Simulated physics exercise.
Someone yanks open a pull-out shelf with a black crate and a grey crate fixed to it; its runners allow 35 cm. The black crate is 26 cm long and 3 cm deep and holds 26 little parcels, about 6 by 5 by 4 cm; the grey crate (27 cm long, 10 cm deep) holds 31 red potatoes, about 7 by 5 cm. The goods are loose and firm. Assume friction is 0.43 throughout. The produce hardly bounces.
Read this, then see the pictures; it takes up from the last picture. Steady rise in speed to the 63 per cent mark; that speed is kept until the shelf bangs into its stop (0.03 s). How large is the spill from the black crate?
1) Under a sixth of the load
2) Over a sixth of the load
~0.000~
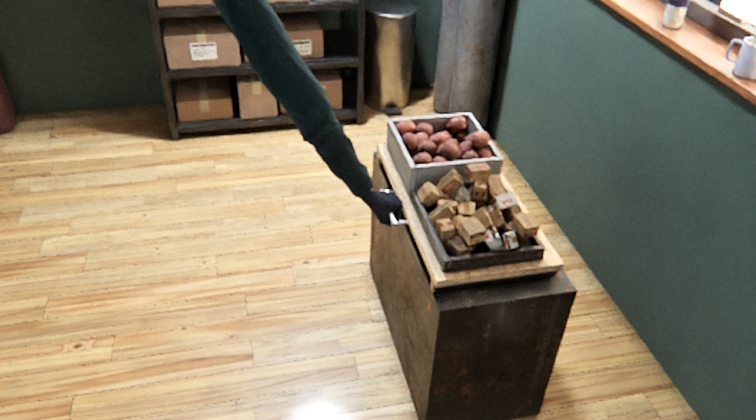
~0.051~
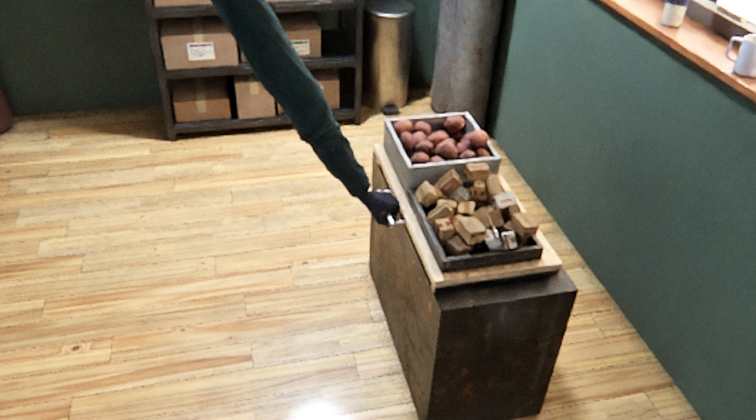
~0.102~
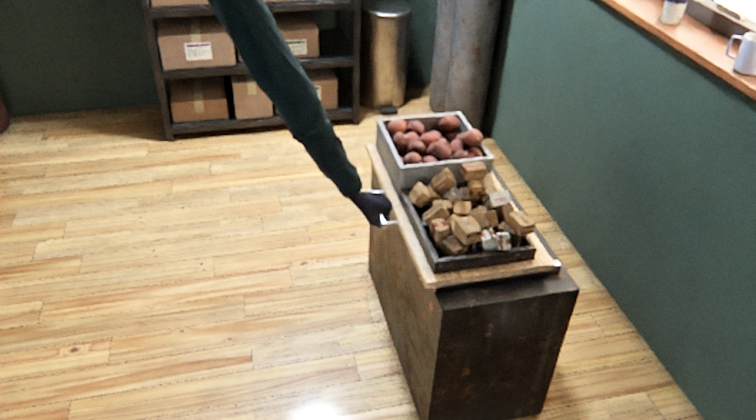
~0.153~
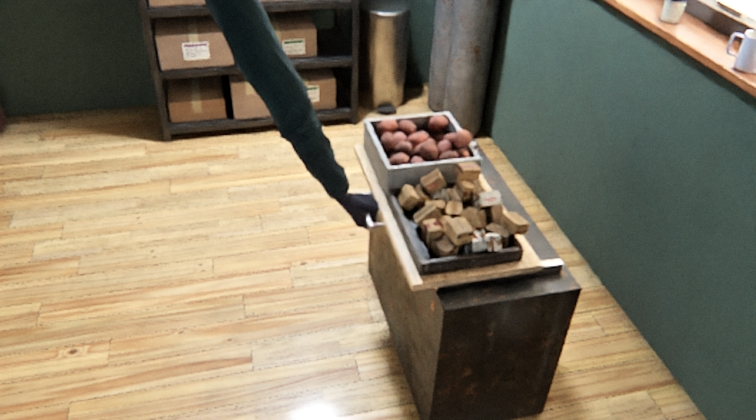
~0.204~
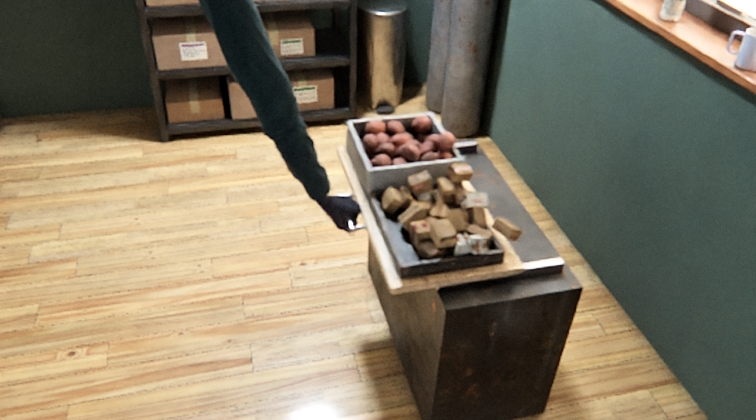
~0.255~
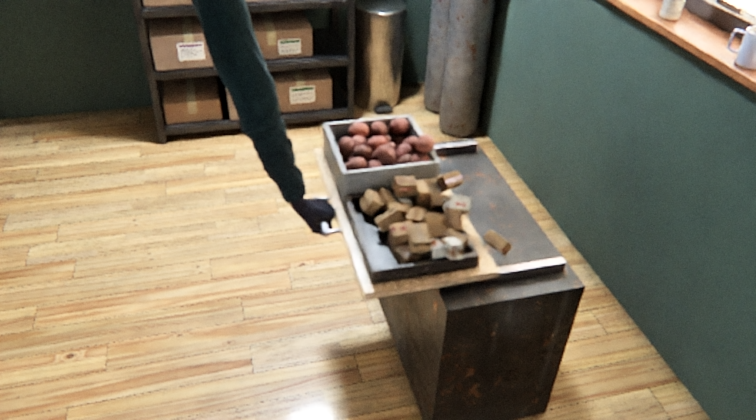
2.
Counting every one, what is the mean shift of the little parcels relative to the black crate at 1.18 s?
I'd say close to 0 cm toward the left.
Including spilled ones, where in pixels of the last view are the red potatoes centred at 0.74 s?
(329, 159).
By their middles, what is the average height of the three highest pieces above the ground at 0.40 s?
About 76 cm.
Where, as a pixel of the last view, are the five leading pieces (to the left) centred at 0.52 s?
Near (304, 228) in pixels.
After 0.32 s, the runners reach their end.
After 0.40 s, black crate 23 in, 3 out and grey crate 31 in, 0 out.
After 0.52 s, black crate 20 in, 6 out and grey crate 31 in, 0 out.
After 0.74 s, black crate 17 in, 9 out and grey crate 31 in, 0 out.
When it is over (at 1.18 s), black crate 17 in, 9 out and grey crate 31 in, 0 out. Asked share, 9 of 26, 35 per cent.
